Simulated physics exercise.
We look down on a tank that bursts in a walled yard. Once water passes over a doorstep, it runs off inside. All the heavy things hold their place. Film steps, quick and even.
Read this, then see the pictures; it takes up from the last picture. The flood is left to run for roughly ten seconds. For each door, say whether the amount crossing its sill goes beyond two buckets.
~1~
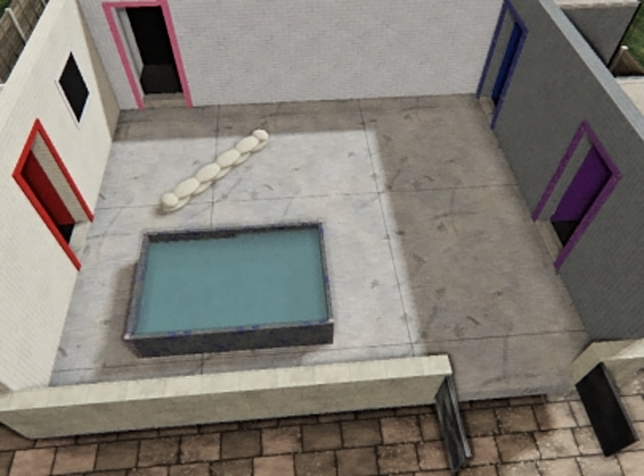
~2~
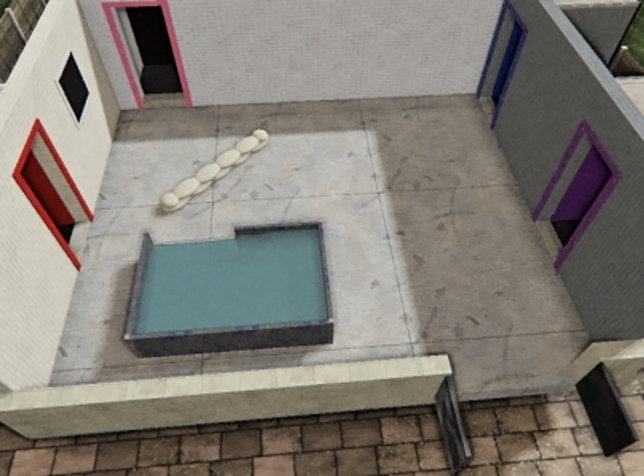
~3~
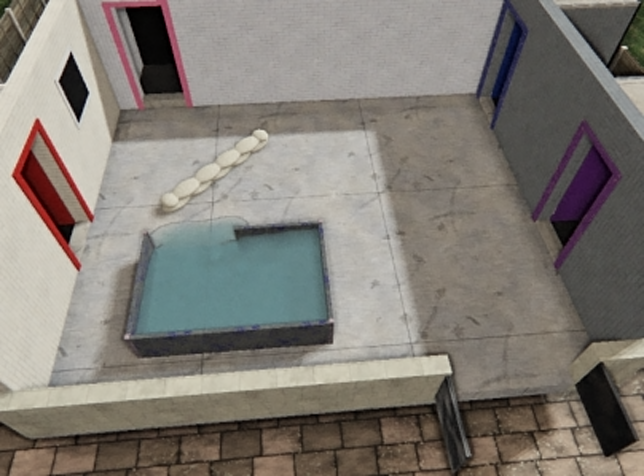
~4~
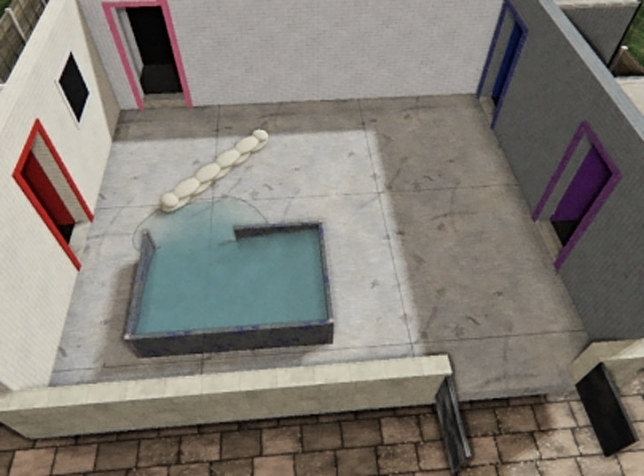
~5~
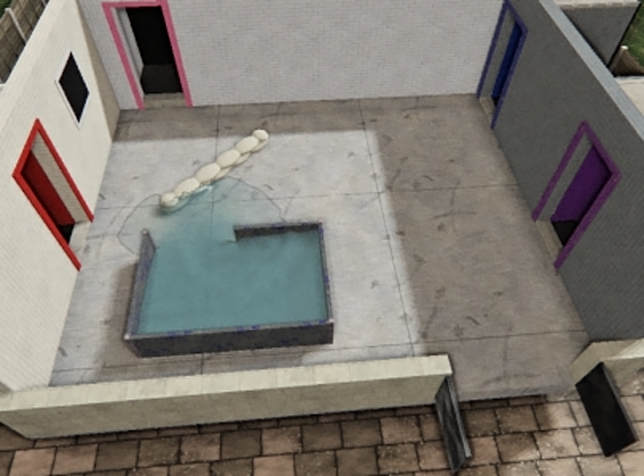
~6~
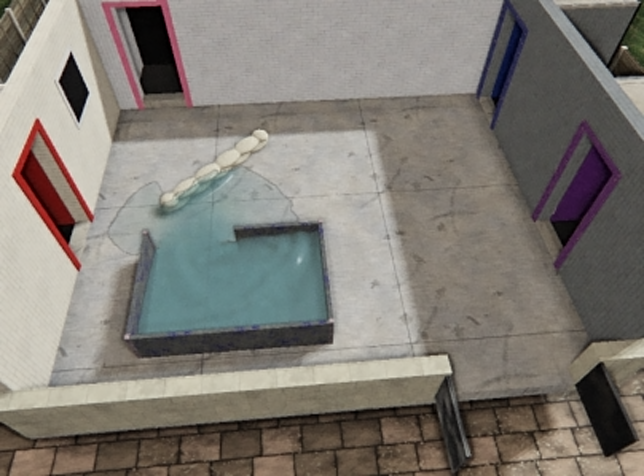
Door by door: Red door - beyond two buckets, pink door - two buckets at most, purple door - two buckets at most, blue door - beyond two buckets.
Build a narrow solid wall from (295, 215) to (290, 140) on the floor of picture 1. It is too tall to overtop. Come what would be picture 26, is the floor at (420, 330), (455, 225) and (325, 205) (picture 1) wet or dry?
Point by point: First not reached, second not reached, third not reached.
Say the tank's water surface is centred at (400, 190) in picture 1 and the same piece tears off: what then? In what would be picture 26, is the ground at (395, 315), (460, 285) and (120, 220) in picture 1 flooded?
As listed: Untouched, untouched, untouched.
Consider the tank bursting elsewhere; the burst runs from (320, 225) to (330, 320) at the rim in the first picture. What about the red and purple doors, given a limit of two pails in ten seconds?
Taking them in turn, red door remains below the limit and purple door overshoots.
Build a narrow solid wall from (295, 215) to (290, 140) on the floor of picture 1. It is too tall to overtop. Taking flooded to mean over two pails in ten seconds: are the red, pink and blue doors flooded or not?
Red overshoots; pink undershoots; blue undershoots.
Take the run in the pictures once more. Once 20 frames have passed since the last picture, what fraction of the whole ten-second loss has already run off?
Log: Around 10 %, estimated.
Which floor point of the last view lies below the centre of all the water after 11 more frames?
The water's centre sits above (228, 246).
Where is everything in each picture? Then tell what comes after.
The open tank at (233, 278) is whole and still, in the first picture.
The front is at a hidden place, out from the gap on the open tank's far side, in the second picture.
Water pours out on the open tank's far side and has run to (242, 226), in the third picture.
Water pours out on the open tank's far side and has run to (239, 203), in the fourth picture.
The front is at (227, 180), out from the gap on the open tank's far side, in the fifth picture.
Water pours out on the open tank's far side and has run to (240, 170), in the sixth picture.
A moment on, water covers 15 % of the floor; the red door wet at the sill, nothing in, the pink door not reached, the purple door not reached, the blue door not reached.
Next, water covers 30 % of the floor; the red door under two buckets in, the pink door not reached, the purple door not reached, the blue door not reached.
Then, water covers 50 % of the floor; the red door over two buckets in, the pink door wet at the sill, nothing in, the purple door not reached, the blue door wet at the sill, nothing in.
Later, water covers 60 % of the floor; the red door over two buckets in, the pink door wet at the sill, nothing in, the purple door wet at the sill, nothing in, the blue door far over two buckets in.
In the end, water covers 85 % of the floor; the red door over two buckets in, the pink door wet at the sill, nothing in, the purple door wet at the sill, nothing in, the blue door far over two buckets in.
